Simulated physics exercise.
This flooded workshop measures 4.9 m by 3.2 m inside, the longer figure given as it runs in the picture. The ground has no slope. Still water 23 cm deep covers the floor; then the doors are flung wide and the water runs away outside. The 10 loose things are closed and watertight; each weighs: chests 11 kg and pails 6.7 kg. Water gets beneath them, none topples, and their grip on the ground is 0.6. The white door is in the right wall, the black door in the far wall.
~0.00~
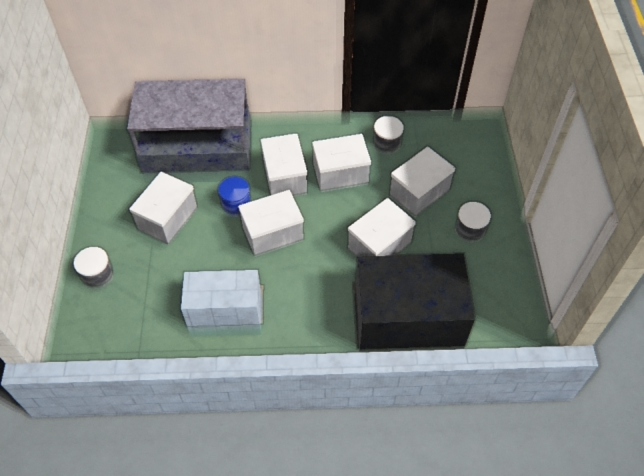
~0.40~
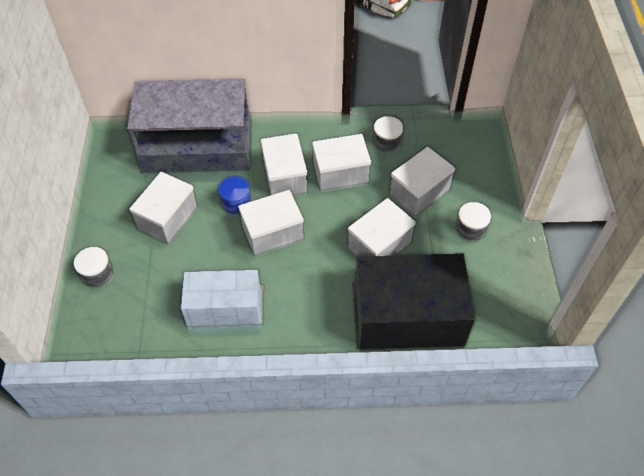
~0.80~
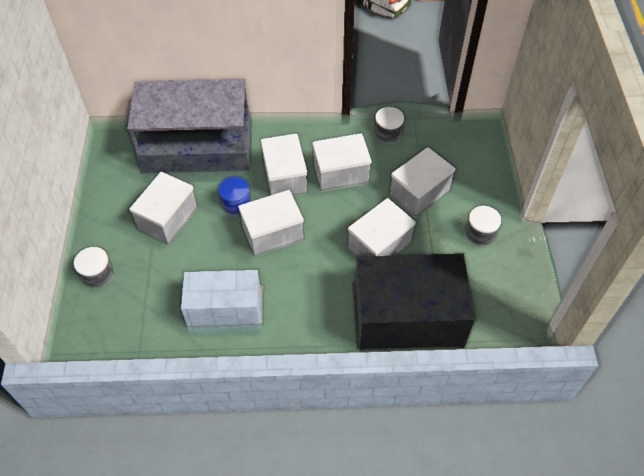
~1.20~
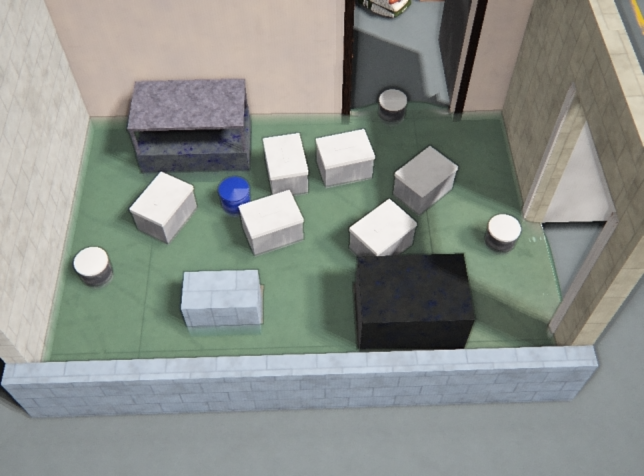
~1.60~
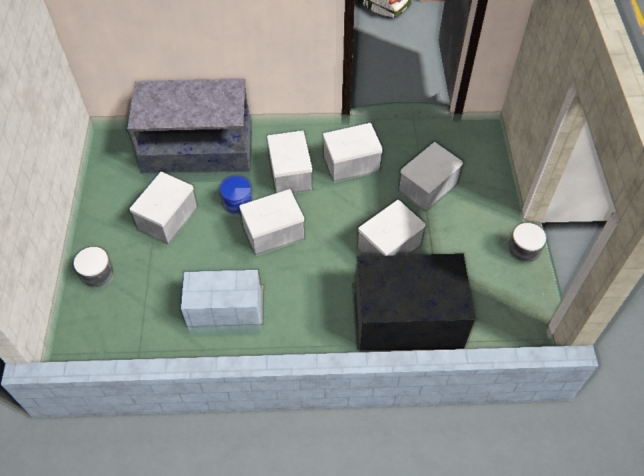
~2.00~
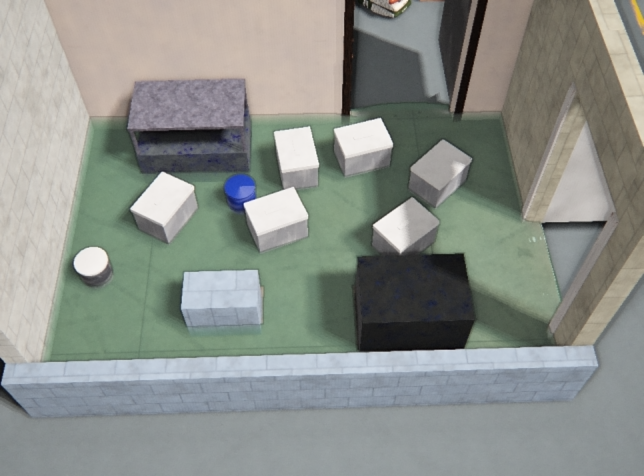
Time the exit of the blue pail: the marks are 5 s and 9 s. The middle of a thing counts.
It leaves between the two times.
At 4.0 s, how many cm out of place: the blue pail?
About 100 cm.
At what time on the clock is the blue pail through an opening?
At about 6.5 s.
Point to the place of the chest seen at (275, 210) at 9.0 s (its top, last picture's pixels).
At about (505, 224).
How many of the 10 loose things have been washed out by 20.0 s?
By then 9.
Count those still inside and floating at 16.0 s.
At that moment 0.
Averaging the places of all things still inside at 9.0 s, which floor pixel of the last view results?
Around (365, 206).
After 4.0 s the blue pail is near (318, 163), 1.0 m from its start, afloat; 2 of 10 are out; 8 afloat.
After 9.0 s the blue pail has gone out (at 6.7 s); 7 of 10 are out; 3 afloat.
After 16.0 s the blue pail has gone out (at 6.7 s); 9 of 10 are out; 0 afloat.
After 20.0 s the blue pail has gone out (at 6.7 s); 9 of 10 are out; 0 afloat.
